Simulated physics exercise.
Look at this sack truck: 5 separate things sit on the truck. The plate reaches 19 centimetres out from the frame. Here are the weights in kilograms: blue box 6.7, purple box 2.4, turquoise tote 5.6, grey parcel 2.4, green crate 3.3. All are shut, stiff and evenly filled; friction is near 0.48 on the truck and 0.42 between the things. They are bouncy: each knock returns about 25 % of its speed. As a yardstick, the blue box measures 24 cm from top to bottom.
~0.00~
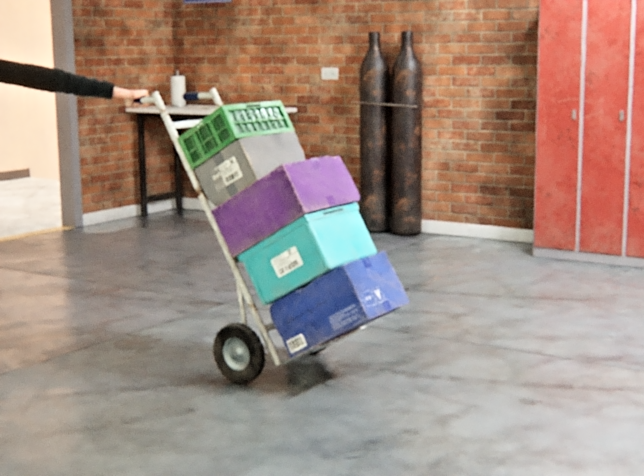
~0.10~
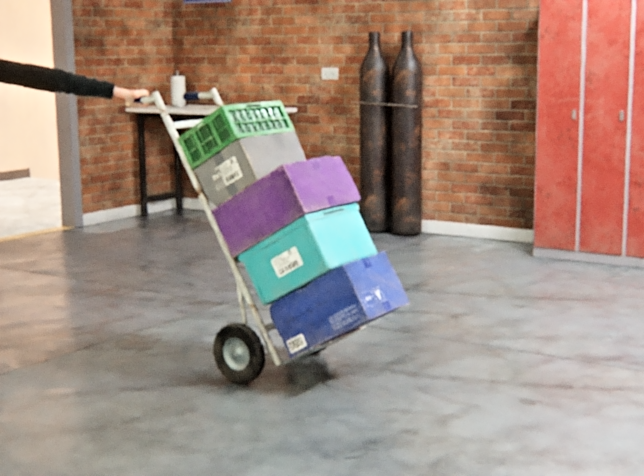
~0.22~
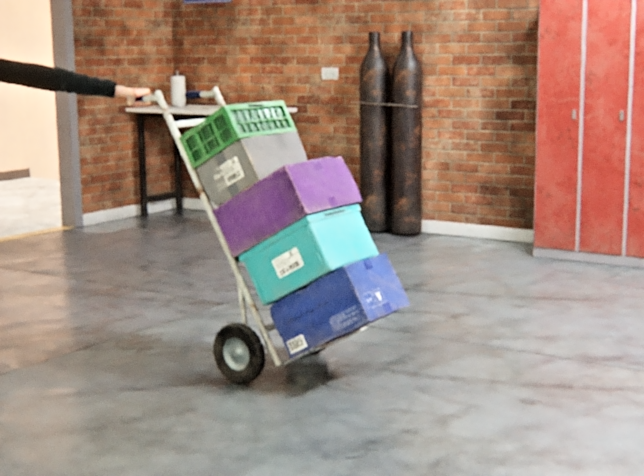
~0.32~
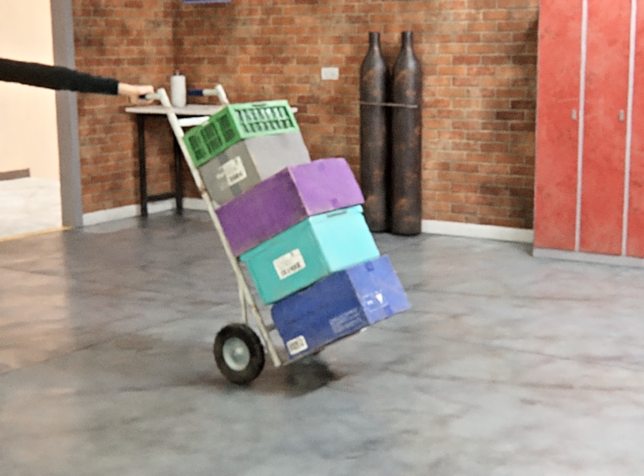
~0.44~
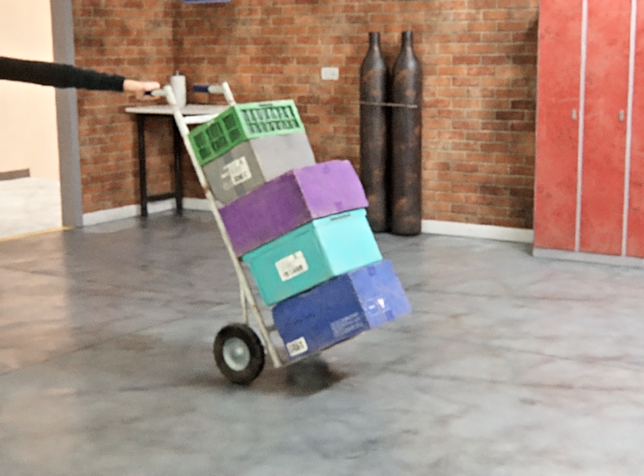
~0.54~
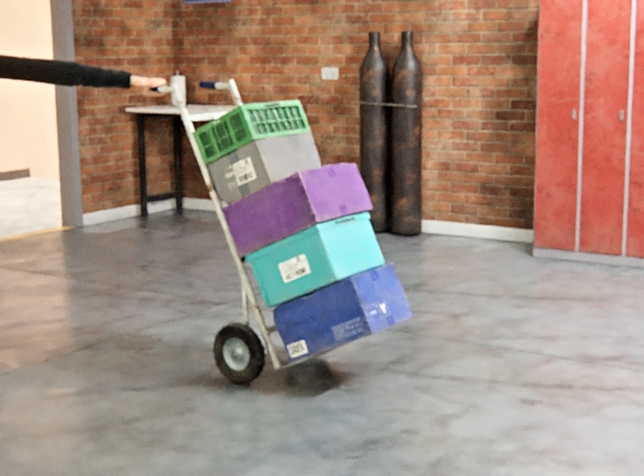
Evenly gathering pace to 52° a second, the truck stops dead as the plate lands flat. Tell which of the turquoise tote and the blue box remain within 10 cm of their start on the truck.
At the end, the turquoise tote will stay near its place; the blue box will stay near its place.
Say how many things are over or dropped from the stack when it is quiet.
That makes 0.
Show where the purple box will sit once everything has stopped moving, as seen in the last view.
Look near (356, 241) and you'll find it.
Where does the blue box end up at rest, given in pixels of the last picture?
At roughly (350, 352).
After 0.94 s, leaning back 12°.
After 1.24 s, truck upright; green crate moved 4 cm; grey parcel moved 3 cm; purple box moved 2 cm.
After 1.34 s, truck upright; turquoise tote moved 3 cm near (350, 295); green crate moved 10 cm; grey parcel moved 8 cm.
In the end (1.9 s), not toppled but over 10 cm from the start, green crate; the other 4 under 10 cm from the start. At the end, from the last picture's camera, turquoise tote near (350, 295), blue box near (350, 352).
